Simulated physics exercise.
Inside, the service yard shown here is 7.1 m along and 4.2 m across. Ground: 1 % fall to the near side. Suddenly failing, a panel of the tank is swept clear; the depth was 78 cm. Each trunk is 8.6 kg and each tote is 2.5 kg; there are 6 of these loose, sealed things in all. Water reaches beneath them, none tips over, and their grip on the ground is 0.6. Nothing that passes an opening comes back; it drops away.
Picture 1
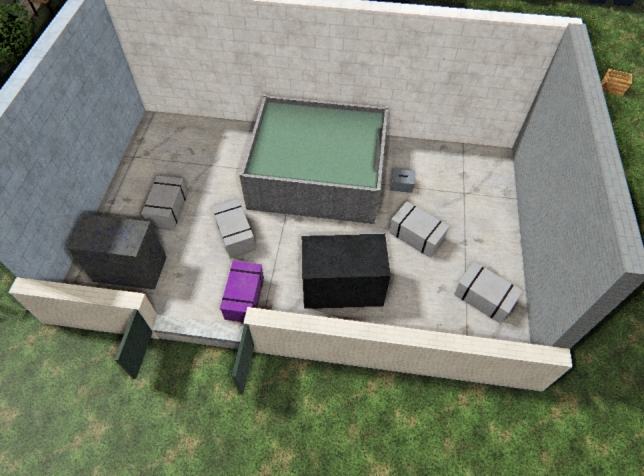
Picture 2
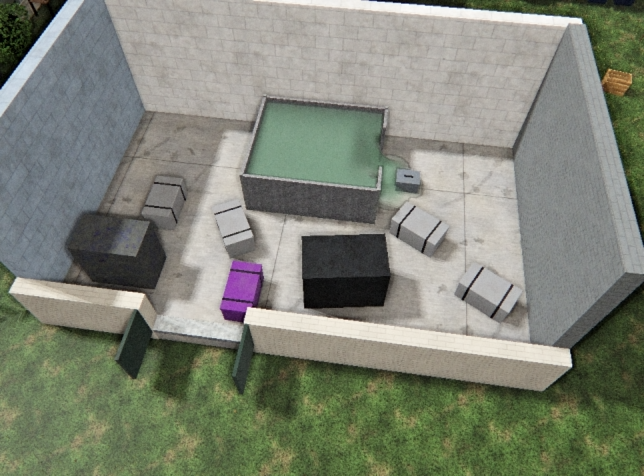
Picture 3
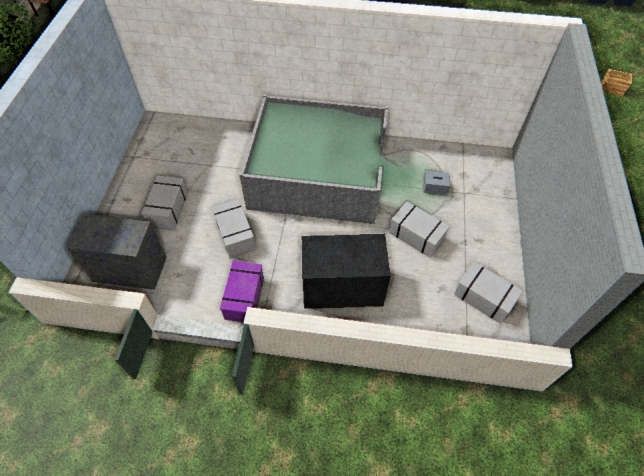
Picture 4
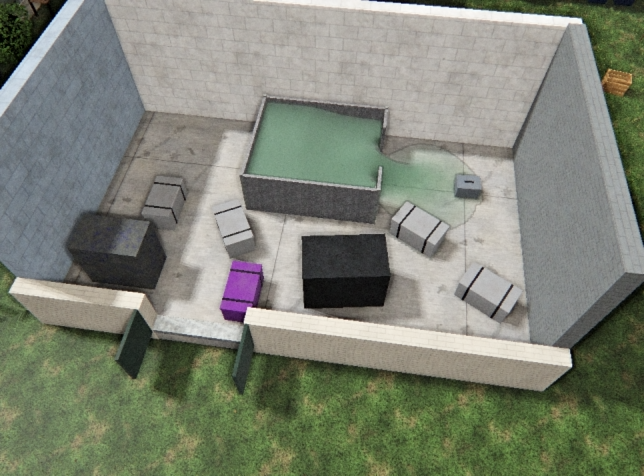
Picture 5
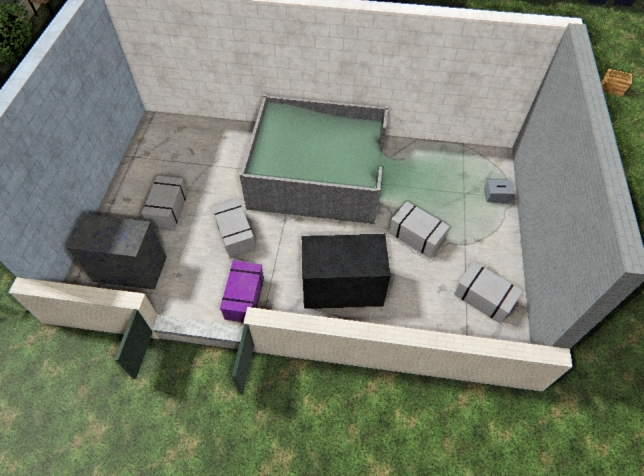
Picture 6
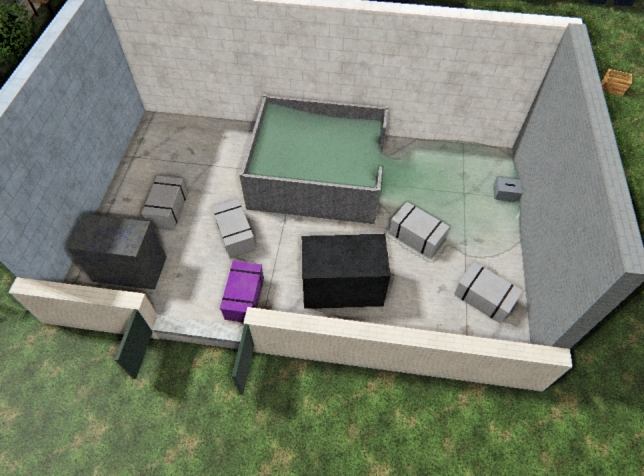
To begin with, green water fills a walled tank in a yard scattered with gray boxes and one purple box. Water then pours out through the tank's right side, pushing a small gray box rightward. The puddle spreads across the floor as that box reaches the right wall, while the others stay put.
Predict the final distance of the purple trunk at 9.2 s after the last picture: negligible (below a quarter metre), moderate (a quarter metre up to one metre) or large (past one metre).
Large.
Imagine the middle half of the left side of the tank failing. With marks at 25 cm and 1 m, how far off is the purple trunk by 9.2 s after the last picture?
Note: Purple trunk displaced moderately.
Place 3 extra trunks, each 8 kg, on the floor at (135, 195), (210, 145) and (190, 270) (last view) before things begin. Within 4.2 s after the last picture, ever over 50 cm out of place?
Note, same order as listed: Inside the limit, inside the limit, inside the limit.
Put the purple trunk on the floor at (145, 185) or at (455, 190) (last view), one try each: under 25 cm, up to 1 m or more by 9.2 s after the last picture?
Order of tries: It is flushed away; it is flushed away.
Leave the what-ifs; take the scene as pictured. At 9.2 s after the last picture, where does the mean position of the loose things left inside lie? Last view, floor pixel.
Centre of the remaining things: Roughly (278, 188).
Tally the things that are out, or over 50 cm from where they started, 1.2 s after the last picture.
Answer: 1.
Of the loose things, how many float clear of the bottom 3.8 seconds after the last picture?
At that moment it comes to 3.
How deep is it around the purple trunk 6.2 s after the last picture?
Somewhere close to 2 cm.
Then, 1.2 s after the last picture the purple trunk is near (241, 286), 0.0 m from its start, aground; 0 of 6 are out; 1 afloat.
Then, 3.8 s after the last picture the purple trunk is near (186, 243), 1.2 m from its start, aground; 0 of 6 are out; 3 afloat.
Then, 6.2 s after the last picture the purple trunk is near (196, 161), 2.6 m from its start, aground; 0 of 6 are out; 4 afloat.
Then, 9.2 s after the last picture the purple trunk is near (231, 160), 2.4 m from its start, afloat; 0 of 6 are out; 6 afloat.
